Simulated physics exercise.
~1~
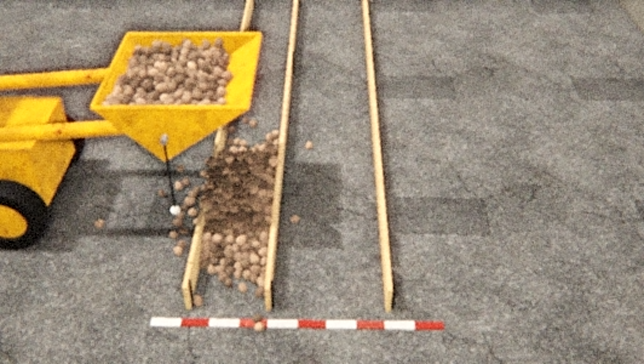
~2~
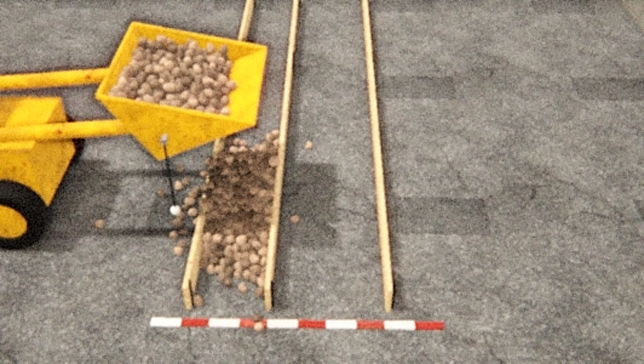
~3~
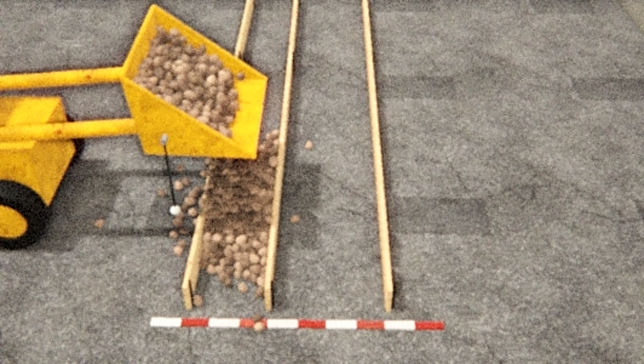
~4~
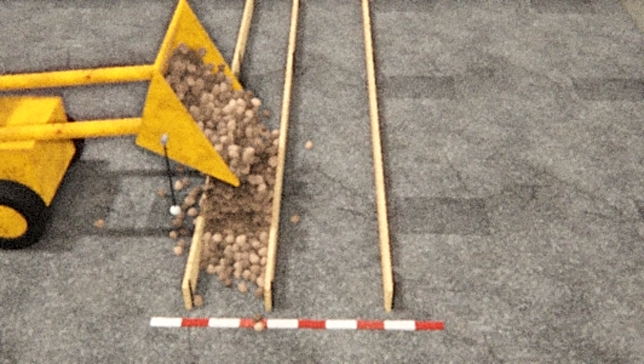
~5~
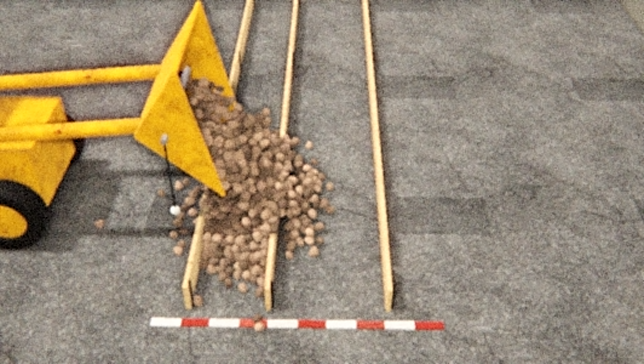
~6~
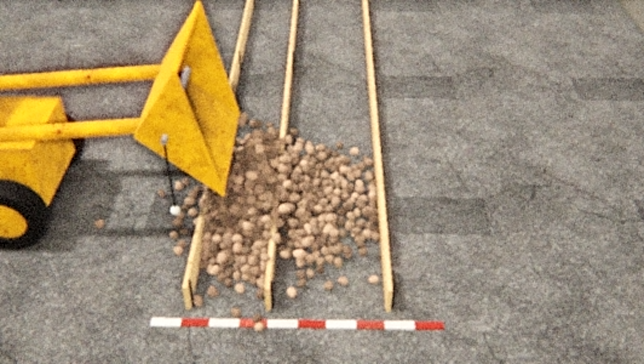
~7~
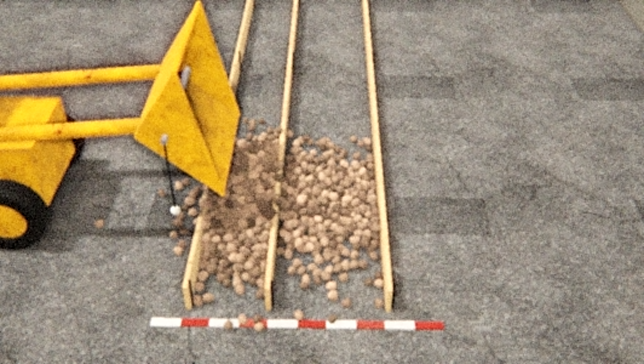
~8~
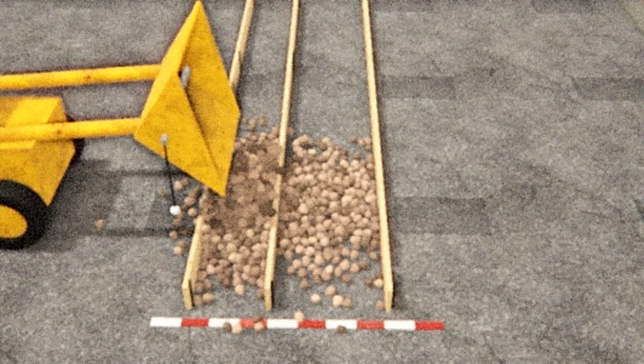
A grey paved floor is seen from above at an angle, with three pale wooden planks running away from the viewer and a red and white banded strip lying across the front. At the left stands a yellow loader with a black wheel, its bucket full of brownish round stones above a heap already lying between the left and middle planks. The bucket tips steadily to the right, and its stones slide out onto the heap. They spill over the middle plank and spread to the right-hand one. The emptied bucket stays tilted while the stones settle across both bays.
